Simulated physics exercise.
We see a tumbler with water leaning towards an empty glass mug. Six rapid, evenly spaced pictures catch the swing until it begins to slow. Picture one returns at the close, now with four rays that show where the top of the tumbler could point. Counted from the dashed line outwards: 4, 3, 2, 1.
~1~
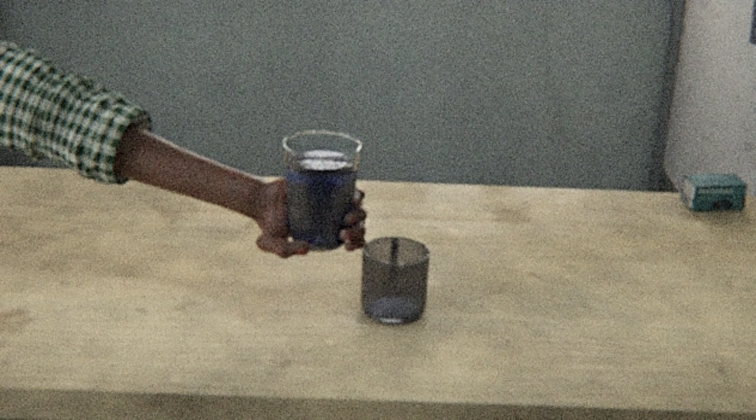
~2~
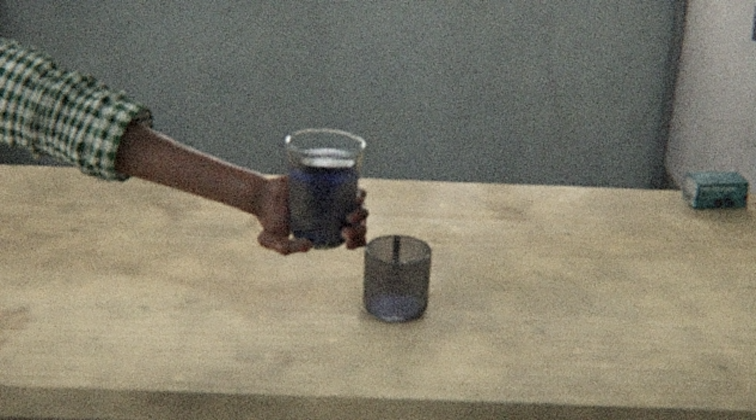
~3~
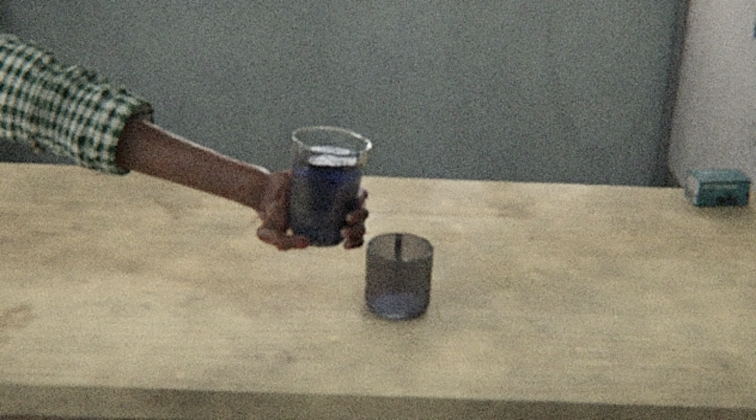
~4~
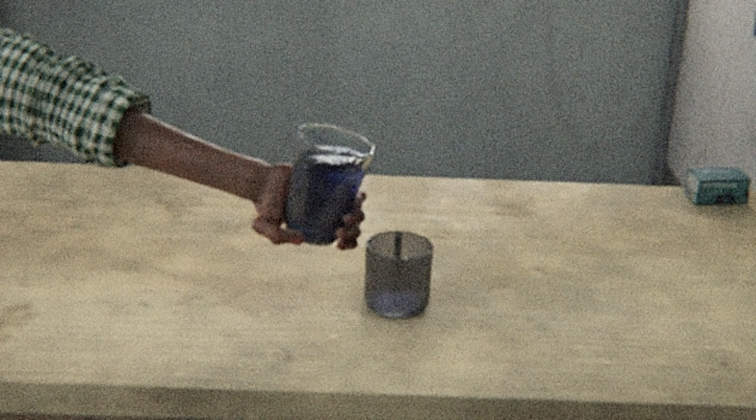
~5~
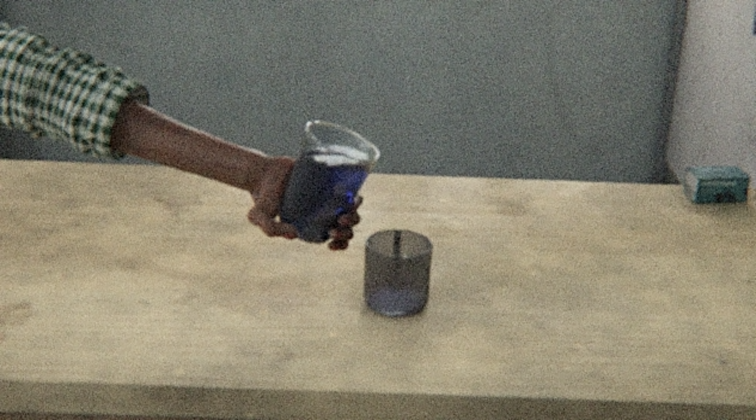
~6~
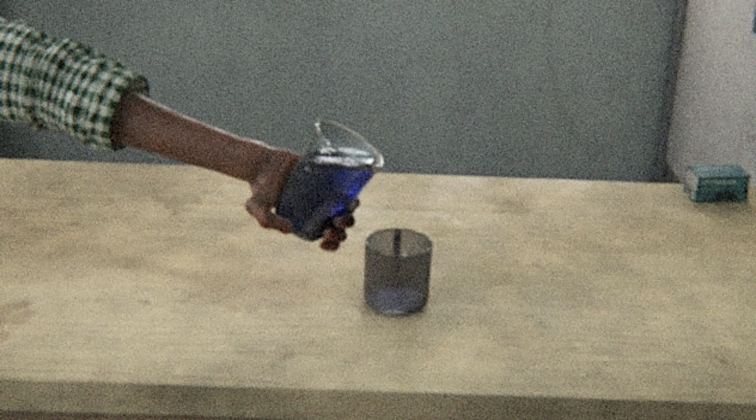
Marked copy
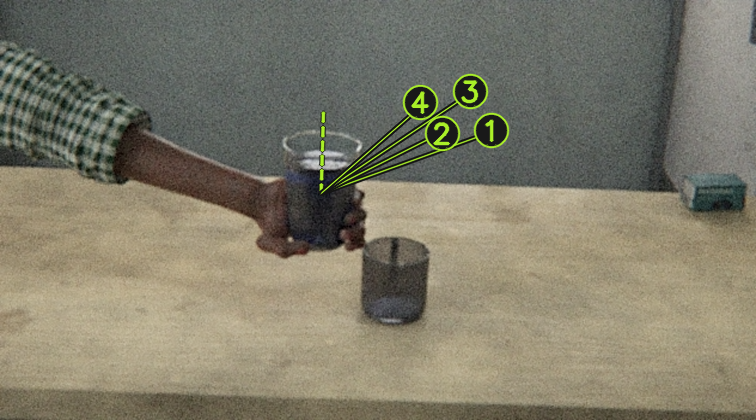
A pale wooden table before a grey-green wall is seen from the front and slightly above. A hand in a green-and-white checked sleeve reaches from the left, holding a clear tumbler of dark blue liquid above and left of a small smoky-grey glass, with a teal box at far right. The hand holds the tumbler upright, then tilts it steadily rightward, while the view drifts very slightly.
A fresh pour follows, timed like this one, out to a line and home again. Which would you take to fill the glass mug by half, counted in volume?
The answer is tilt 1.
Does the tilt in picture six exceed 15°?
Yes.
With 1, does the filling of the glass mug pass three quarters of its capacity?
No.
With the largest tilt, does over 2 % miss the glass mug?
No.
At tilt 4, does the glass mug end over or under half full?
Under.
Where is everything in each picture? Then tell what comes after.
In the first picture, upright, lip at (359, 145); rim of the glass mug round (396, 250); nothing has left yet.
In the second picture, upright, lip at (362, 144); nothing has left yet.
In the third picture, tipped about 6°, lip at (368, 145); nothing has left yet.
In the fourth picture, tipped about 12°, lip at (373, 148); nothing has left yet.
In the fifth picture, tipped about 21°, lip at (377, 154); nothing has left yet.
In the sixth picture, tipped about 29°, lip at (382, 160); nothing has left yet.
In lime, 1 at (476, 137); 2 at (426, 140); 3 at (457, 102); 4 at (409, 116).
With 1, the glass mug ends with about 50 % of what it can hold.
With 2, the glass mug ends with about 35 % of what it can hold.
With 3, the glass mug ends with about 23 % of what it can hold.
With 4, the glass mug ends with about 12 % of what it can hold.
